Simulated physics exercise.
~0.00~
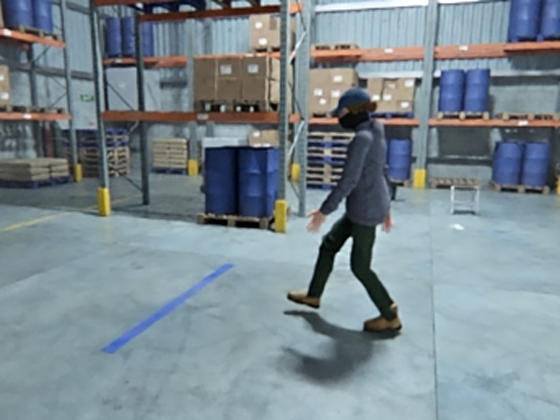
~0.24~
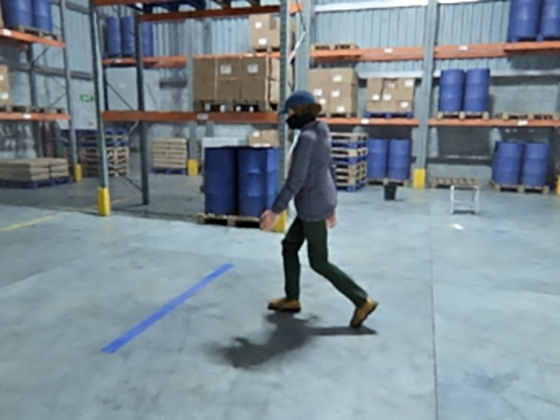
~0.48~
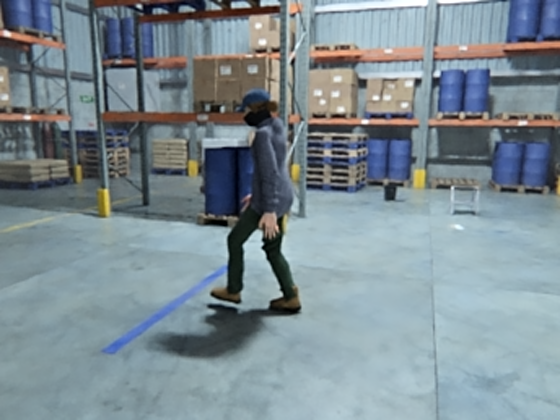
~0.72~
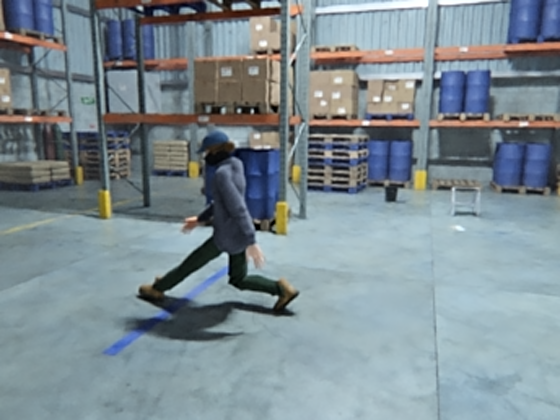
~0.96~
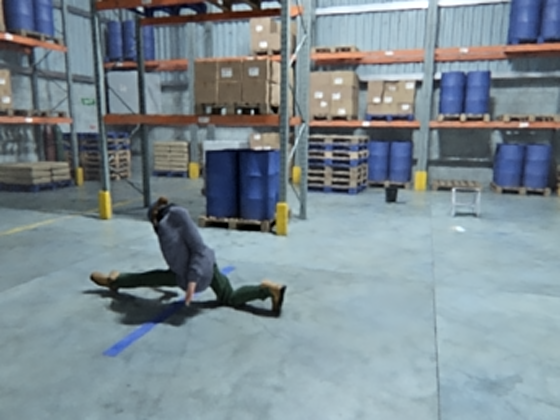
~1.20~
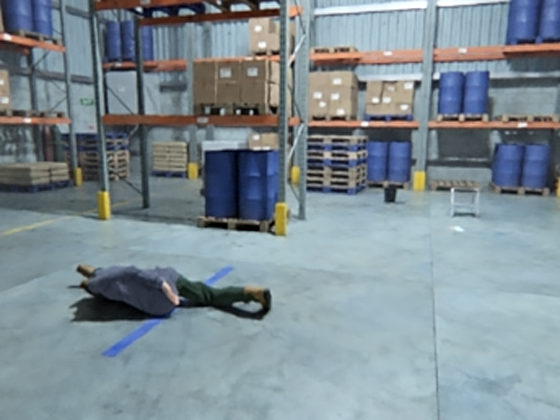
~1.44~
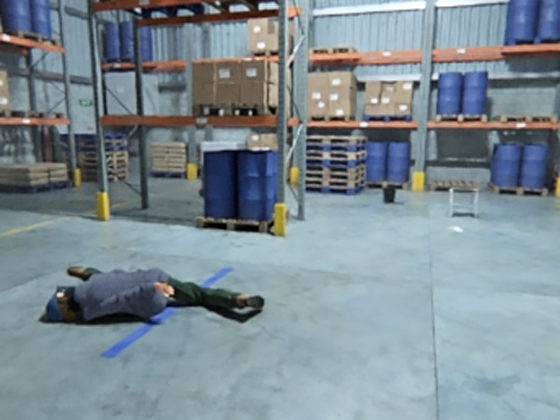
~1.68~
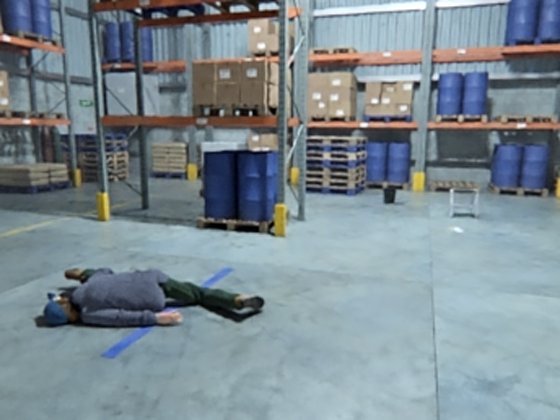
A masked visitor strides left, collapses, and ends lying across the blue floor tape.
